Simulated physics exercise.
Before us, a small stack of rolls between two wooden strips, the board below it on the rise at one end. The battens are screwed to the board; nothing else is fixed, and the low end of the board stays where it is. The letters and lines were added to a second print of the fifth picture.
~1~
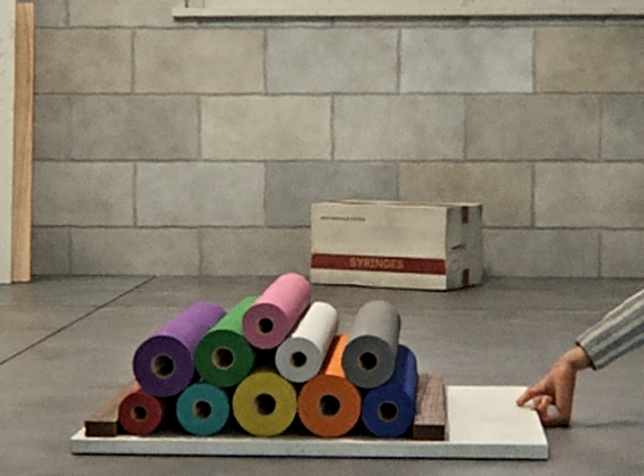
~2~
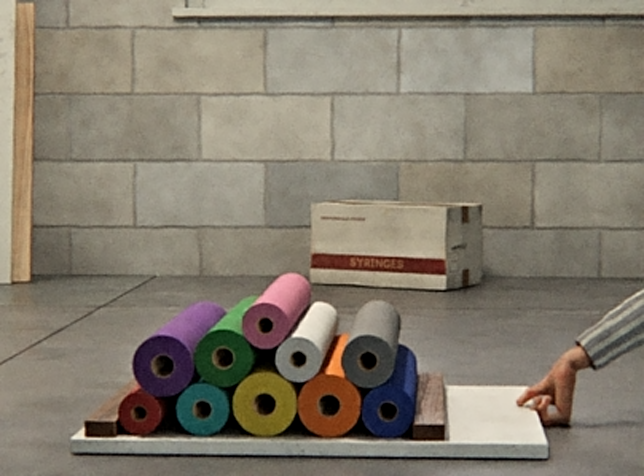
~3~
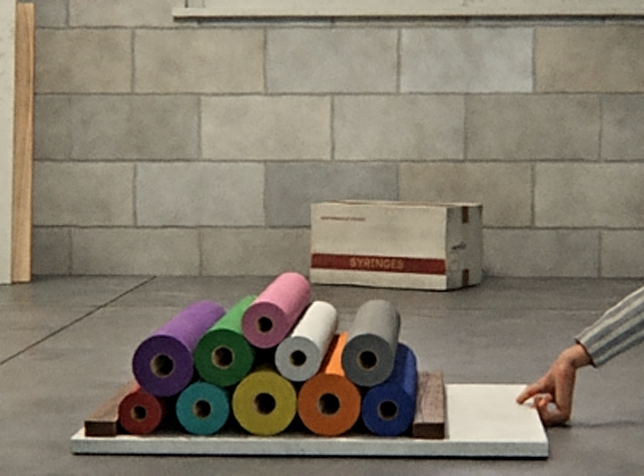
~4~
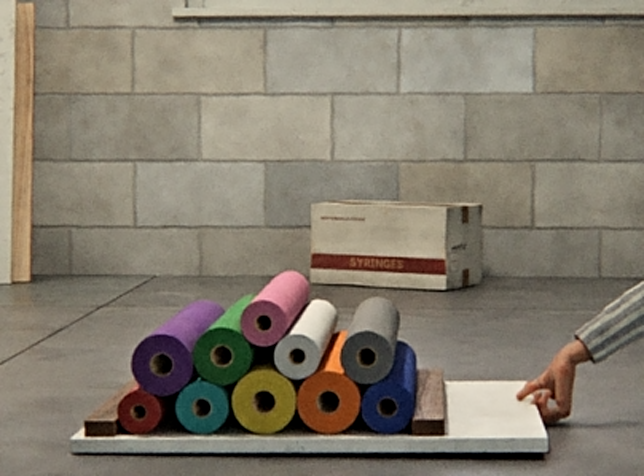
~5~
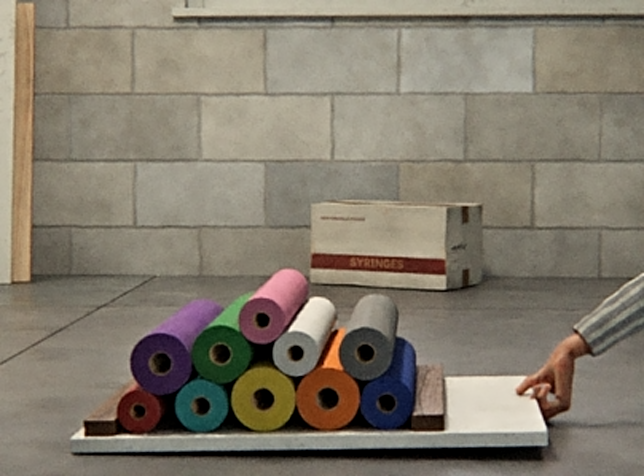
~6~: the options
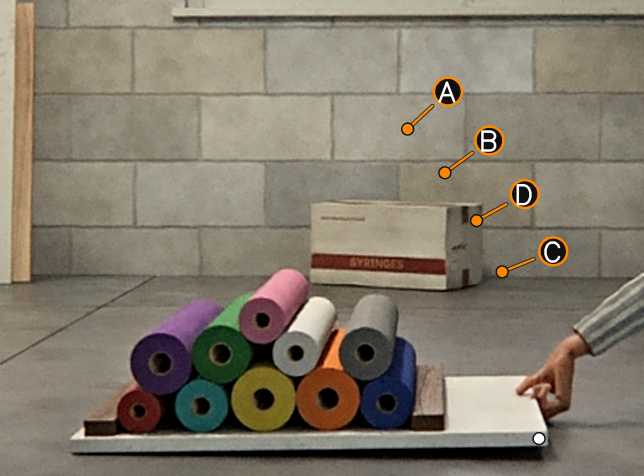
A hand slightly lifts the right end of a white board stacked with colourful rolls.
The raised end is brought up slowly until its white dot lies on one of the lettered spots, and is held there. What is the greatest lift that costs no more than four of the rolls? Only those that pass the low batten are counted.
Up to B.
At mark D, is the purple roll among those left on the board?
No.
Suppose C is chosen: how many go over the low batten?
At C the number is three.
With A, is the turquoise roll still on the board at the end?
Yes, with A.
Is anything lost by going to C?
At C: Yes.
On the marked copy, A at (408, 129); B at (445, 173); C at (502, 272); D at (477, 221); the white dot at (539, 439).
Taking B. A third of the way, board at 20°.
Two thirds of the way, board at 36°.
When it is over, board at 36°, four over the low batten (purple, white, green, pink).
As for the rest, A five over the low batten; C three over the low batten (purple, green, pink); D three over the low batten (purple, green, pink).
